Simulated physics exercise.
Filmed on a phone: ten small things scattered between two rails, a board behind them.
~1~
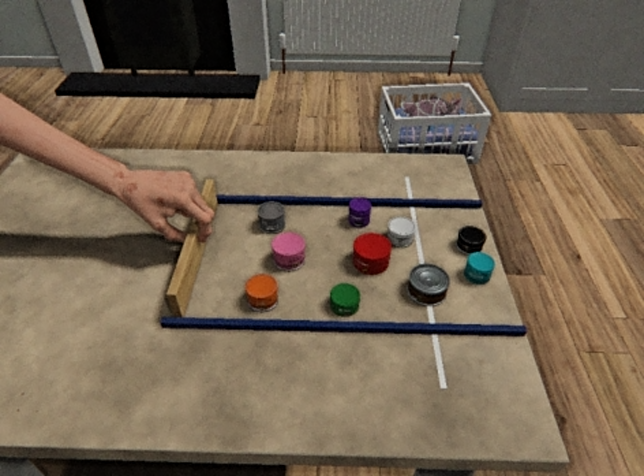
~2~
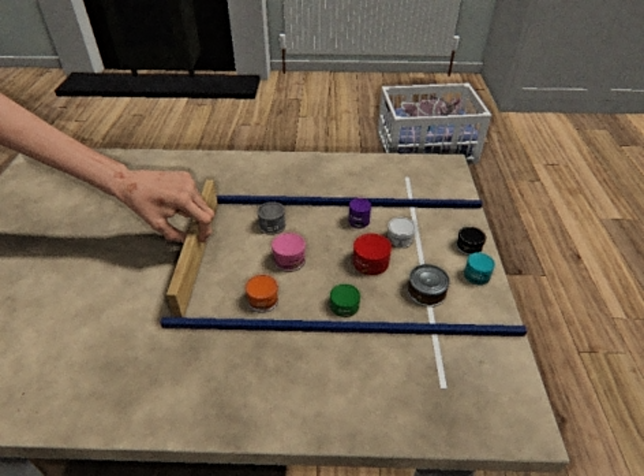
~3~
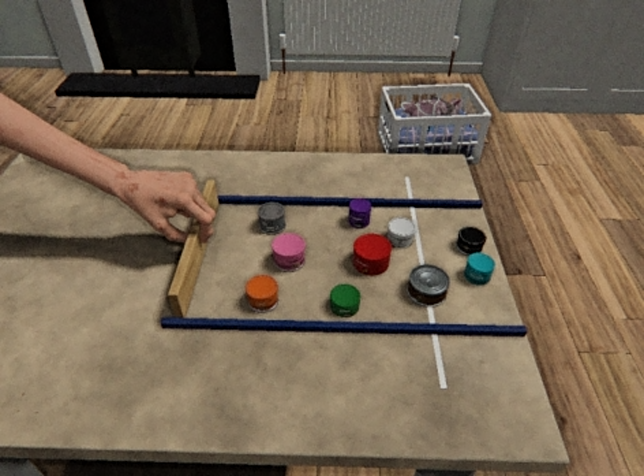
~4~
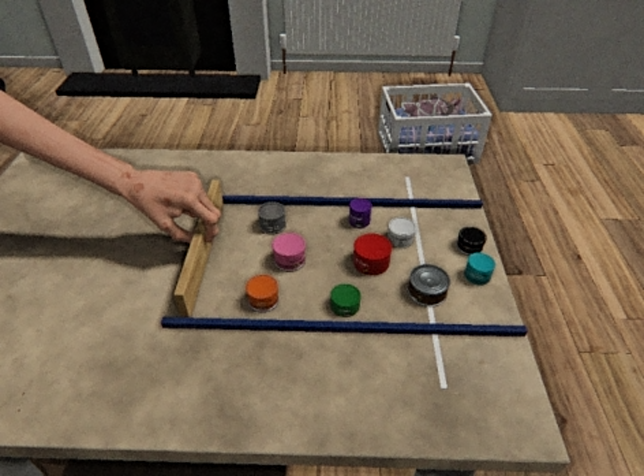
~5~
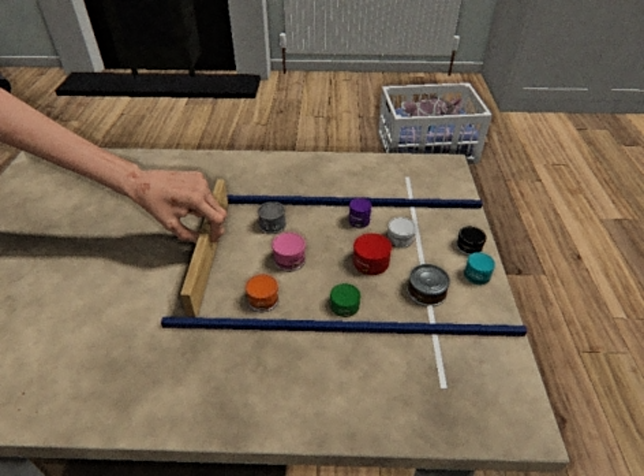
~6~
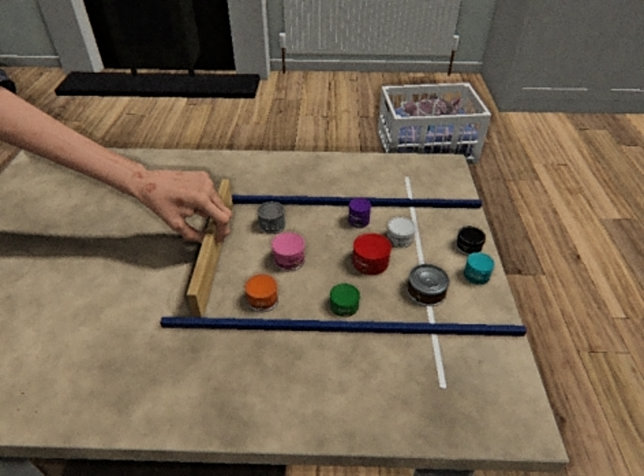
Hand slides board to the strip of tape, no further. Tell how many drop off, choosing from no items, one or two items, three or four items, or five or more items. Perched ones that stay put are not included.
Over the end go not a single one.
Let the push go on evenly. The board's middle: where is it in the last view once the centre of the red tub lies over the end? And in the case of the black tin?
Around (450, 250), then around (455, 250).
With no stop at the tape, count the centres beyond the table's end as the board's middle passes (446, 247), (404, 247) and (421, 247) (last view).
Past the end: 1, 0 and 0.
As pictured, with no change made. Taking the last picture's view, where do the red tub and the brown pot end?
In the last picture the red tub sits at (473, 255) while the brown pot sits at (471, 283).
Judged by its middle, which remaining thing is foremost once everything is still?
Answer: The turquoise tub.
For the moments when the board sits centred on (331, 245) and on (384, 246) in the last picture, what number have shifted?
At the one place 6, at the other 8.
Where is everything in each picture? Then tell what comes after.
Black tin (471, 241); turquoise tub (479, 269); brown pot (428, 285); board (196, 242); tape (421, 260), in the first frame.
Turquoise tub (479, 269); board (196, 243), in the second frame.
Brown pot (428, 285); green tub (345, 301), in the third frame.
Black tin (471, 241); grey pot (272, 218), in the fourth frame.
Turquoise tub (479, 269); pink tin (289, 252), in the fifth frame.
Black tin (471, 241); turquoise tub (479, 269); brown pot (428, 285); board (213, 243); tape (421, 260), in the sixth frame.
Soon after, none off yet; black tin at rest near (471, 241); turquoise tub at rest near (479, 269); brown pot at rest near (428, 285).
At rest, the number that fall off is zero.
